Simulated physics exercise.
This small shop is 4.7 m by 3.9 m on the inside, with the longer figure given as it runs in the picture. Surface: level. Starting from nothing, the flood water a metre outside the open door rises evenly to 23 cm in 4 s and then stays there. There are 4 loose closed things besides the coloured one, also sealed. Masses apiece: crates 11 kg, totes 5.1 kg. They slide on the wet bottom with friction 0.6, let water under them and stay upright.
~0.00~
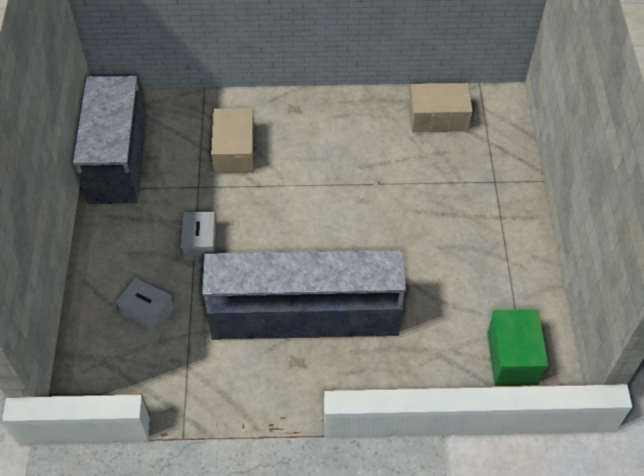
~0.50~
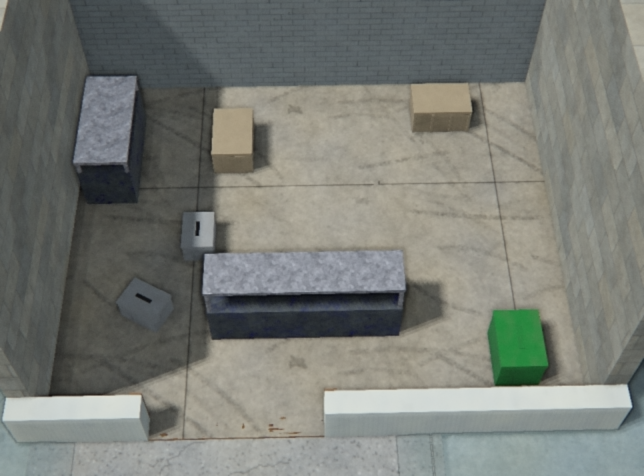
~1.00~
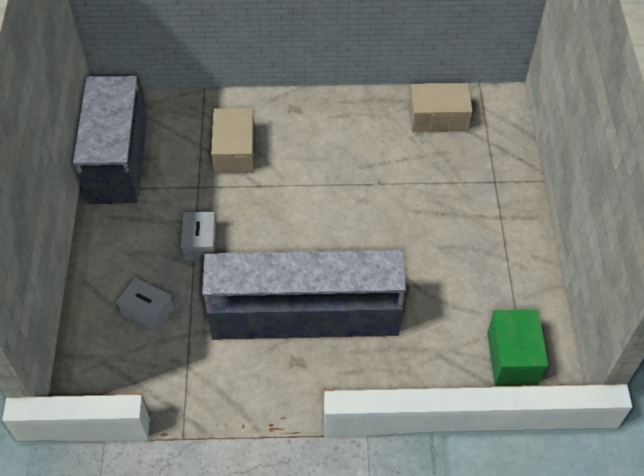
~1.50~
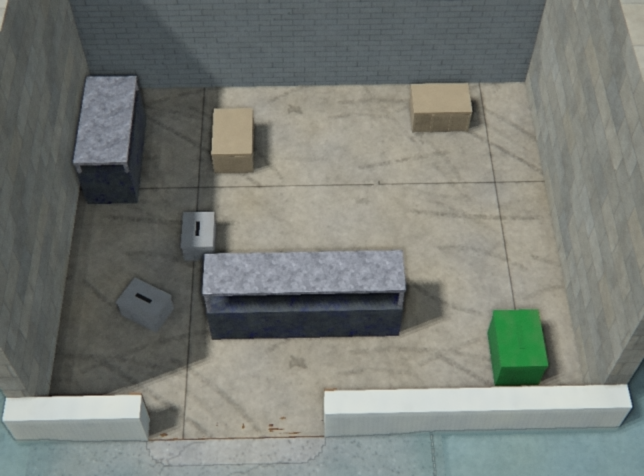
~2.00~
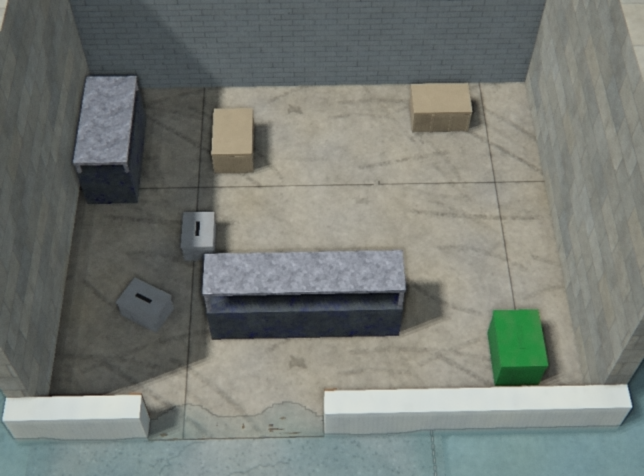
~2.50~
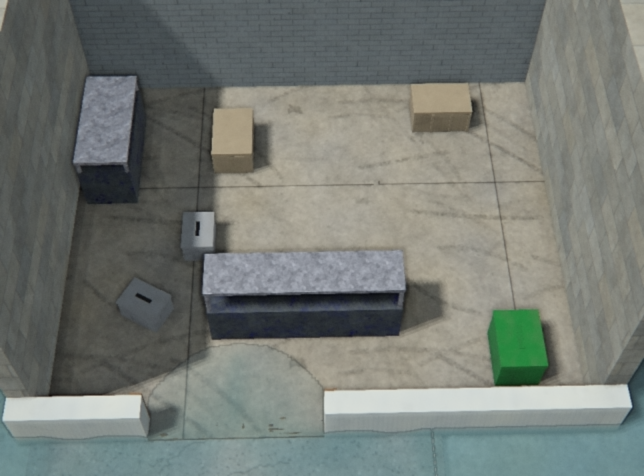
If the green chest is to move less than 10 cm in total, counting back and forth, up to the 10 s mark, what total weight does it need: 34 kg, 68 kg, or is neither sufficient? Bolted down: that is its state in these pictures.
68 kg is needed.
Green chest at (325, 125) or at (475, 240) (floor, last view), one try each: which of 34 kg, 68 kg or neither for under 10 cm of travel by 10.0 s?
Try by try, any option works; any option works.
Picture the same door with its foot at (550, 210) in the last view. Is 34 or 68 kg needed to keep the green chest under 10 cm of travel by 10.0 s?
In that case the lighter option suffices.
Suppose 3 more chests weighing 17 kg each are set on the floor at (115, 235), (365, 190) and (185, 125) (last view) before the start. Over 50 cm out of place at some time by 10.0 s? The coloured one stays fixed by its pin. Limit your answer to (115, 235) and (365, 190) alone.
In that order: Beyond it, within it.
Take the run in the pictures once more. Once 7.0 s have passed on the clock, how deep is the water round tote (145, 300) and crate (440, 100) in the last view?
Some 11 cm at the first, some 0 cm at the second.
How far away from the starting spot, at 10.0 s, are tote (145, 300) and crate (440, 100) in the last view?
250 cm and 20 cm respectively.
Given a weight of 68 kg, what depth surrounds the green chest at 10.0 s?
Depth: Approx. 10 cm.
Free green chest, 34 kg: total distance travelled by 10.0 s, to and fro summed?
Around 120 centimetres in total.
After 3.5 s the green chest would be 0 cm from its start with 34 kg and 0 cm from its start with 68 kg; 0 cm of water round it then.
After 4.5 s the green chest would be 0 cm from its start with 34 kg and 0 cm from its start with 68 kg; 2 cm of water round it then.
After 7.0 s the green chest would be 7 cm from its start with 34 kg and 0 cm from its start with 68 kg; 10 cm of water round it then.
After 10.0 s the green chest would be 107 cm from its start with 34 kg and 0 cm from its start with 68 kg; 10 cm of water round it then.
